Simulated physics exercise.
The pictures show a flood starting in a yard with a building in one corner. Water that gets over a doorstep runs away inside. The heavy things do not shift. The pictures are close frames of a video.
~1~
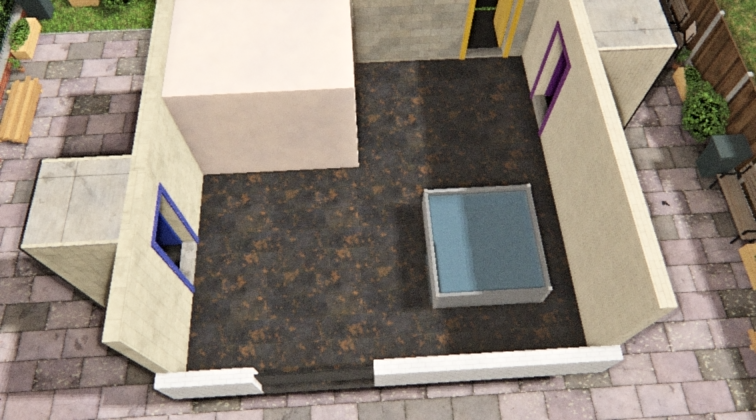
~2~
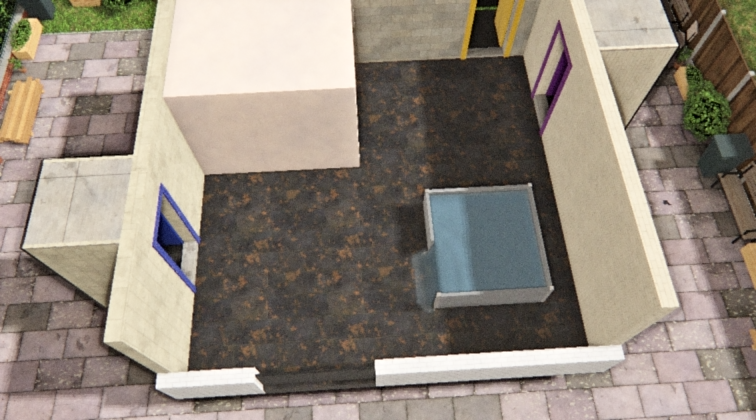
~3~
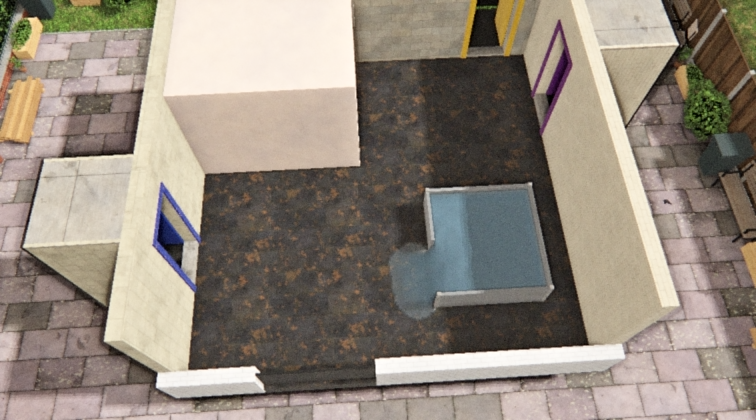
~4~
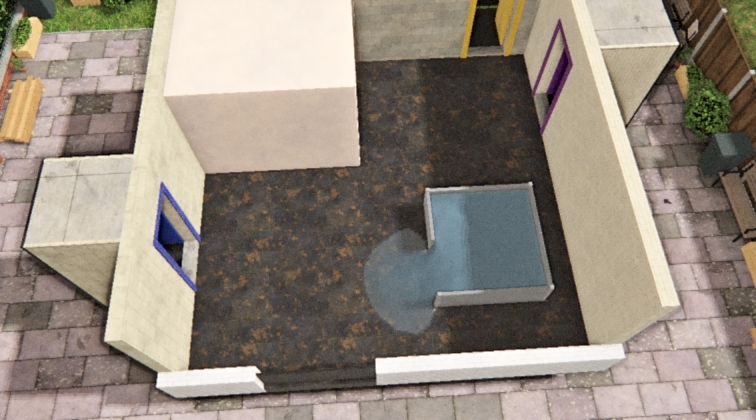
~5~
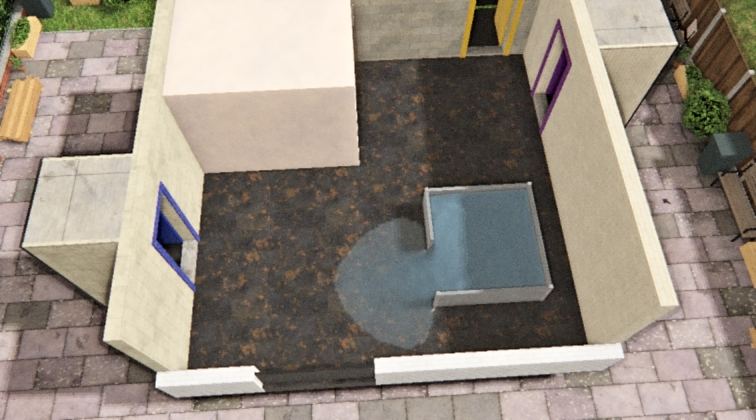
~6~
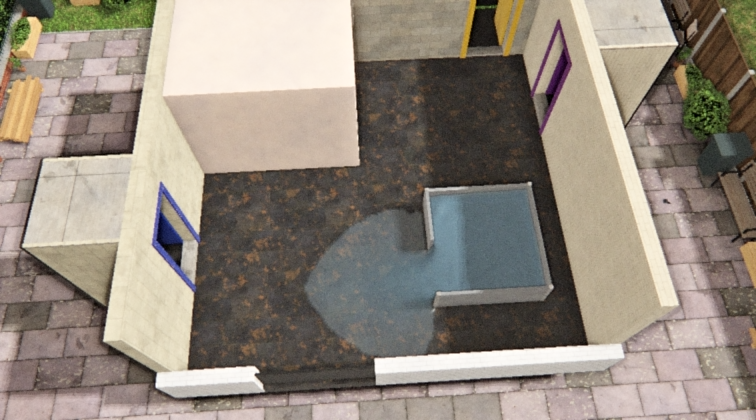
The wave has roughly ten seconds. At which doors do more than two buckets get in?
In the end: The yellow door admits no more than that; the purple door admits no more than that; the blue door admits no more than that.
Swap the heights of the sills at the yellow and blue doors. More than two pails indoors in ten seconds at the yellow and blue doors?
Then: Yellow door keeps below it, blue door floods.
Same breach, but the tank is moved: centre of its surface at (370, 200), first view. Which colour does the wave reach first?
That is the door marked blue.
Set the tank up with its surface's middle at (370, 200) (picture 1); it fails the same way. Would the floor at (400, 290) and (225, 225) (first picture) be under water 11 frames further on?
In that order: Dry, awash.
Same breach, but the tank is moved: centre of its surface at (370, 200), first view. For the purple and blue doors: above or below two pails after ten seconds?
In short: Purple is under, blue floods.
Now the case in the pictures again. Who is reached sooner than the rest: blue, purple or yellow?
I say the blue one.
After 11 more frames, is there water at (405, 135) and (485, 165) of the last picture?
One after the other: Clear, clear.
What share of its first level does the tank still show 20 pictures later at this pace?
I make it 44 per cent.
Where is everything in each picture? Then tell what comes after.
The first picture shows the tank at (484, 240) is whole and still.
In the second picture, the front is at (428, 307), out from the gap at (435, 275).
In the third picture, water pours out at (435, 275) and has run to (395, 257).
In the fourth picture, the front is at (368, 267), out from the gap at (435, 275).
In the fifth picture, the front is at (340, 274), out from the gap at (435, 275).
In the sixth picture, water pours out at (435, 275) and has run to (312, 294).
A moment on, water covers 30 % of the floor; the yellow door not reached, the purple door not reached, the blue door not reached.
Next, water covers 40 % of the floor; the yellow door not reached, the purple door not reached, the blue door wet at the sill, nothing in.
Then, water covers 45 % of the floor; the yellow door not reached, the purple door not reached, the blue door under two buckets in.
Later, water covers 50 % of the floor; the yellow door not reached, the purple door not reached, the blue door under two buckets in.
In the end, water covers 80 % of the floor; the yellow door not reached, the purple door wet at the sill, nothing in, the blue door under two buckets in.
